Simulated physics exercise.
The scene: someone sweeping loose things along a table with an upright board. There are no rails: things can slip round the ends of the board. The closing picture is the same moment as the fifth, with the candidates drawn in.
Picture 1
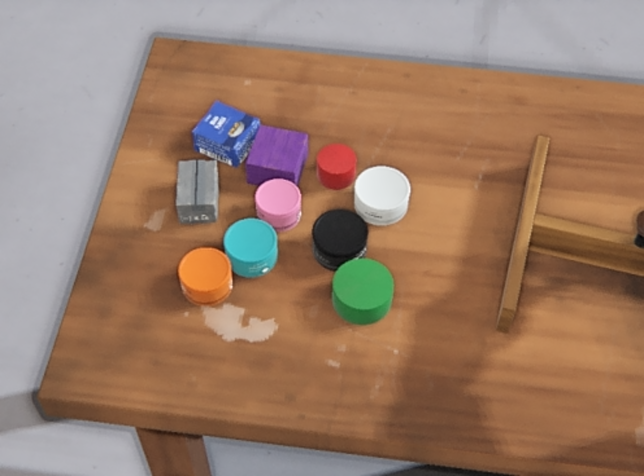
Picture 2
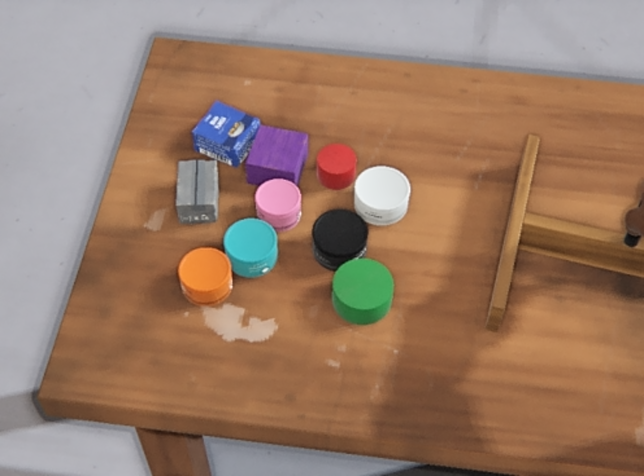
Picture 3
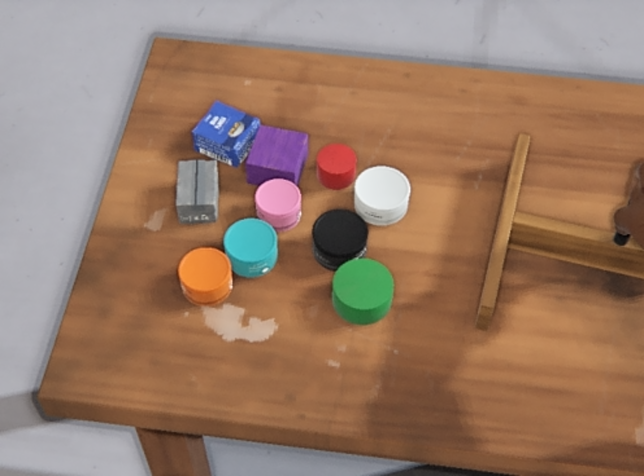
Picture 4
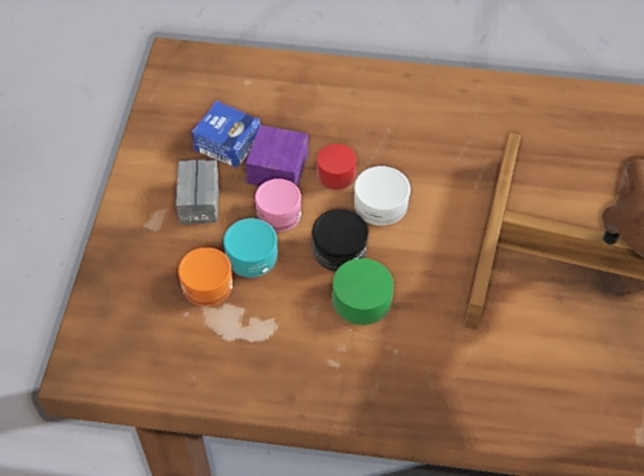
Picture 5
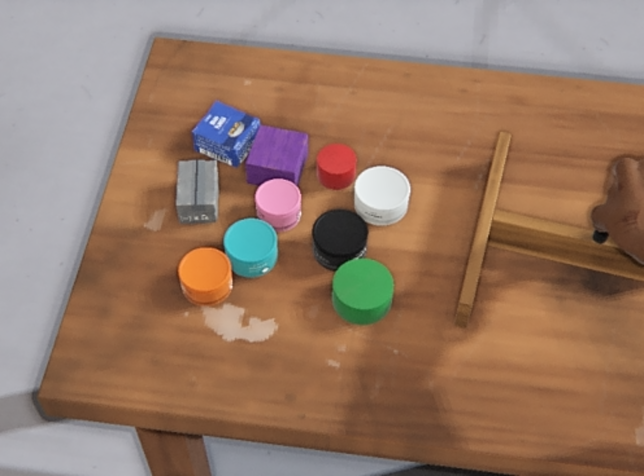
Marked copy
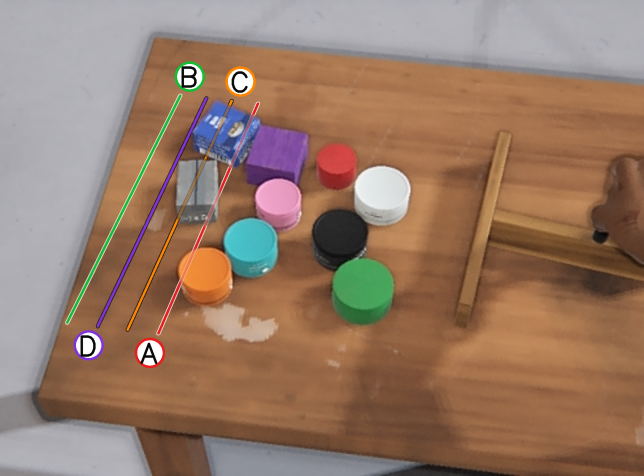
On a wooden table, a hand slides an upright board slightly left toward still, colourful containers.
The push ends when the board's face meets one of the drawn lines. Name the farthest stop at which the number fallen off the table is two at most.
At C, and not beyond.
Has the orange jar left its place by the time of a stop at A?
Yes.
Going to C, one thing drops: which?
It is the grey box.
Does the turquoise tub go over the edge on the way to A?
No.
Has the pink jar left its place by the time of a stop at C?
By then, yes.
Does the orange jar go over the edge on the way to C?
By then, no.
On the marked copy, A at (212, 209); B at (128, 200); C at (184, 206); D at (157, 203).
Taking C. A third of the way, board (376, 201); green tin (315, 285); red pot (325, 160).
Two thirds of the way, board (267, 189); grey box (155, 187); orange jar (150, 279).
When it is over, board (185, 180); grey box over the edge; turquoise tub (93, 223); one fallen.
As for the rest, A is within the limit but short; B drops six; D drops three.
